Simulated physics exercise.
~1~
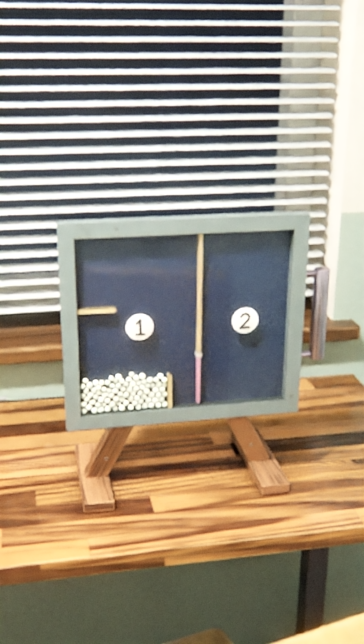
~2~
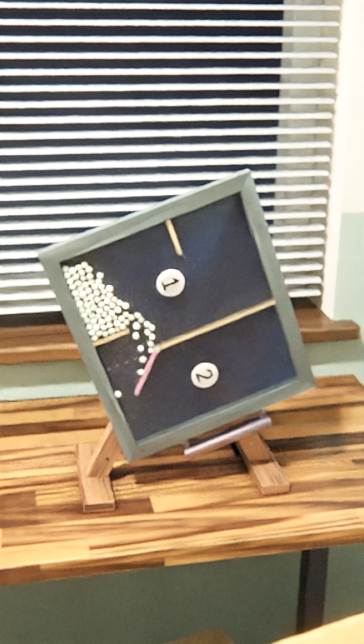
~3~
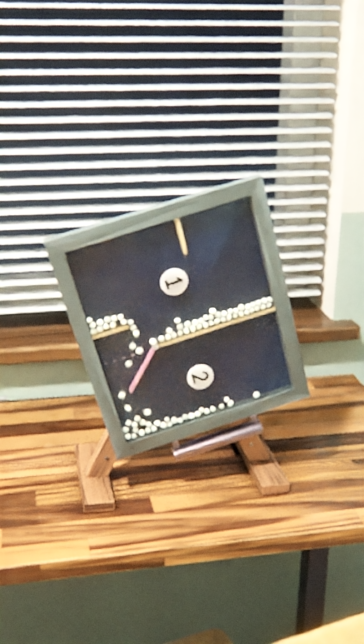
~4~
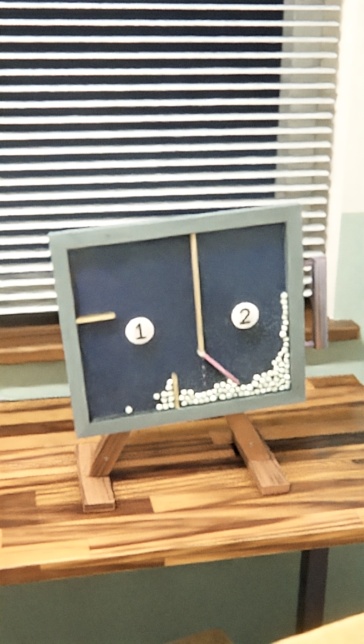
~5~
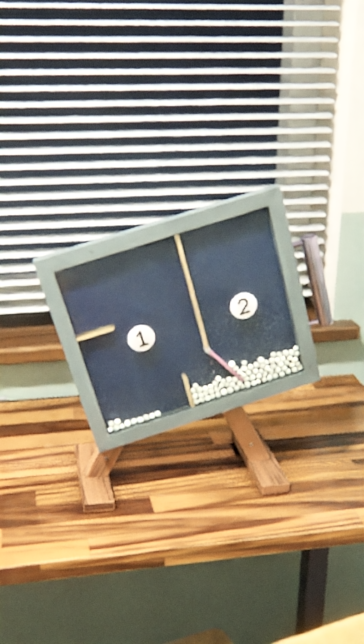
The clip shows a framed box of white beads on a wooden stand turning clockwise, beads spilling past a pink flap from side one into side two, before it swings back past level and ends tilted slightly anticlockwise, with most beads in side two and fewer in side one.
